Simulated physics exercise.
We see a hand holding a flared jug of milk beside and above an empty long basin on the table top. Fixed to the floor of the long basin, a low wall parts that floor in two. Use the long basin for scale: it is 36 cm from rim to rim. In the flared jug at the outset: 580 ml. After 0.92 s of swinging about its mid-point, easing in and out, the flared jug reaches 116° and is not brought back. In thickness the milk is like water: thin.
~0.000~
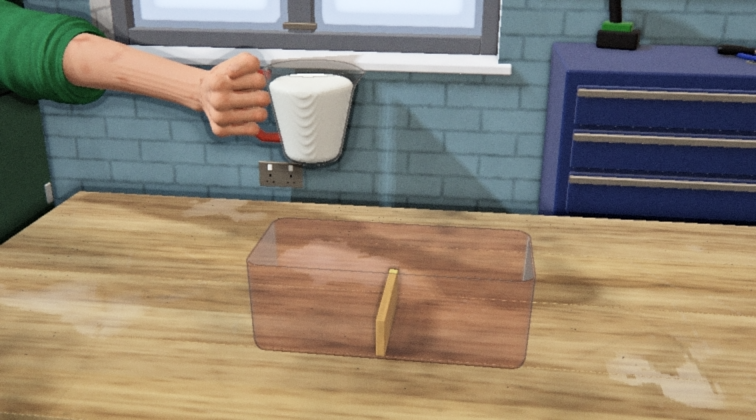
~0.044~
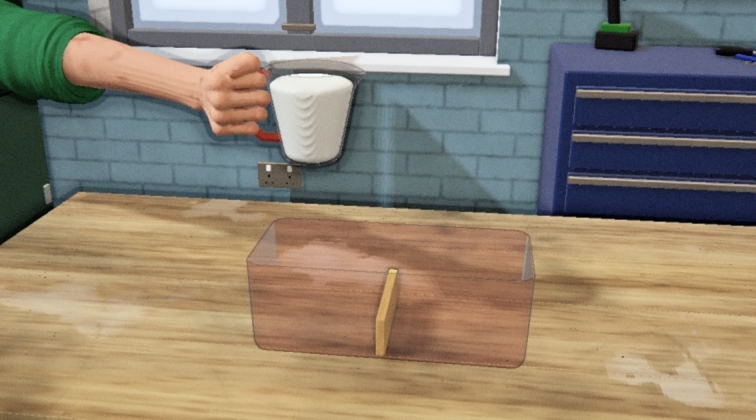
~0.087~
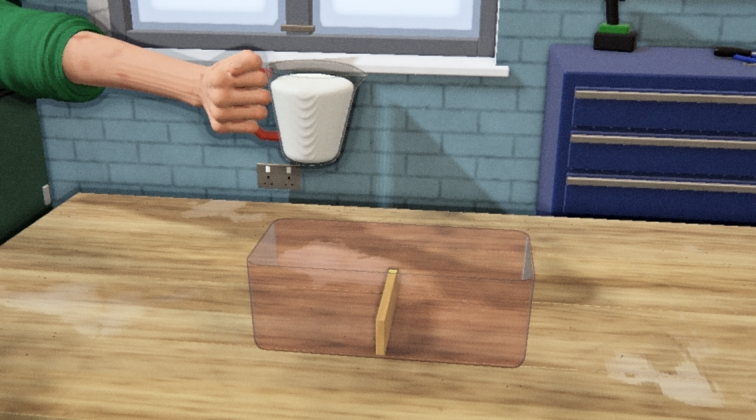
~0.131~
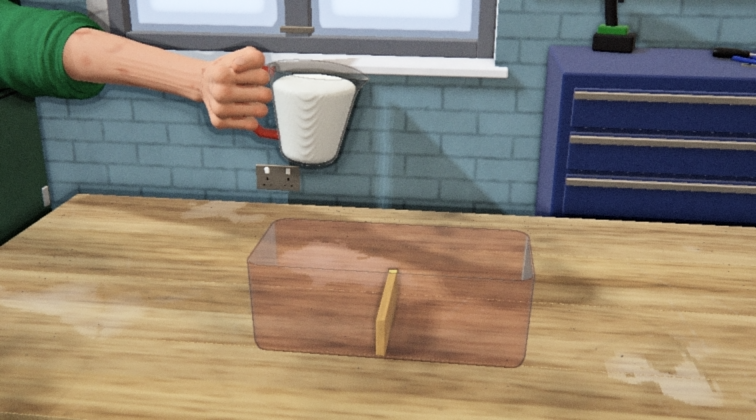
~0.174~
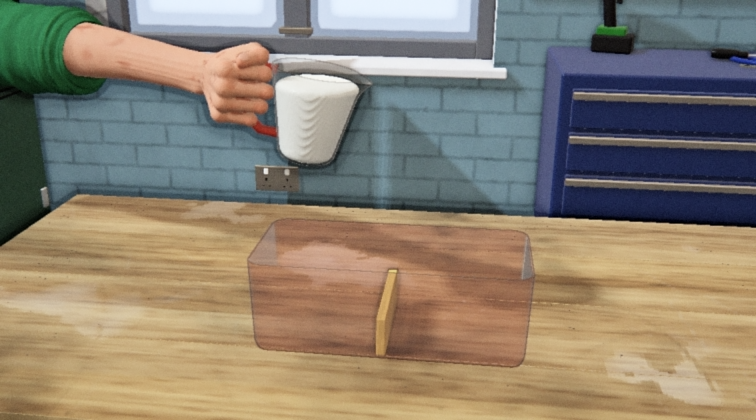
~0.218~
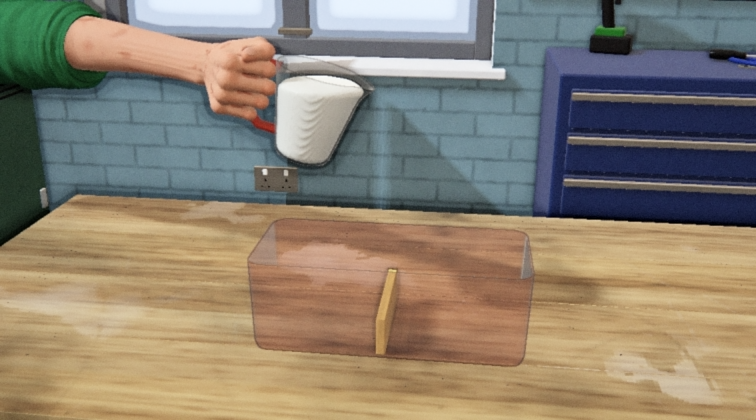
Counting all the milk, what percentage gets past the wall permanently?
The share past the wall is about 88 per cent.
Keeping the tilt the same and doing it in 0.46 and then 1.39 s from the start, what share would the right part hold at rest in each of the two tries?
70 per cent first, 95 per cent second.
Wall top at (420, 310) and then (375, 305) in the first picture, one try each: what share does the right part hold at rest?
First try about 45 %, second try about 90 %.
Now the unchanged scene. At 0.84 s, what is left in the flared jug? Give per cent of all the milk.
Close to 5 percent of the total.
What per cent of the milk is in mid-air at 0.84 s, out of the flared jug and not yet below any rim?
About 16 percent.
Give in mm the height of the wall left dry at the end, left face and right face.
It's around 52 mm on the left side and around 36 mm on the right side.
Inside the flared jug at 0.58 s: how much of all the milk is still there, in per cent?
Still held: Roughly 60 % of the total.
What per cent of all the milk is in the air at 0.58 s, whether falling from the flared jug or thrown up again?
It comes to roughly 32 per cent.
Then, 0.58 s in, the tilt is 81° and 60 per cent is still to pour, 0 is left of the wall and 9 right of it.
Then, 0.84 s in, the tilt is 114° and 5 per cent is still to pour, 3 is left of the wall and 75 right of it.
Then, 1.12 s in, the tilt is 116° and 0 per cent is still to pour, 10 is left of the wall and 88 right of it.
Then, 1.42 s in, the tilt is 116° and 0 per cent is still to pour, 10 is left of the wall and 88 right of it.
Finally, 10 per cent lies left of the wall, 88 right of it and 2 outside.
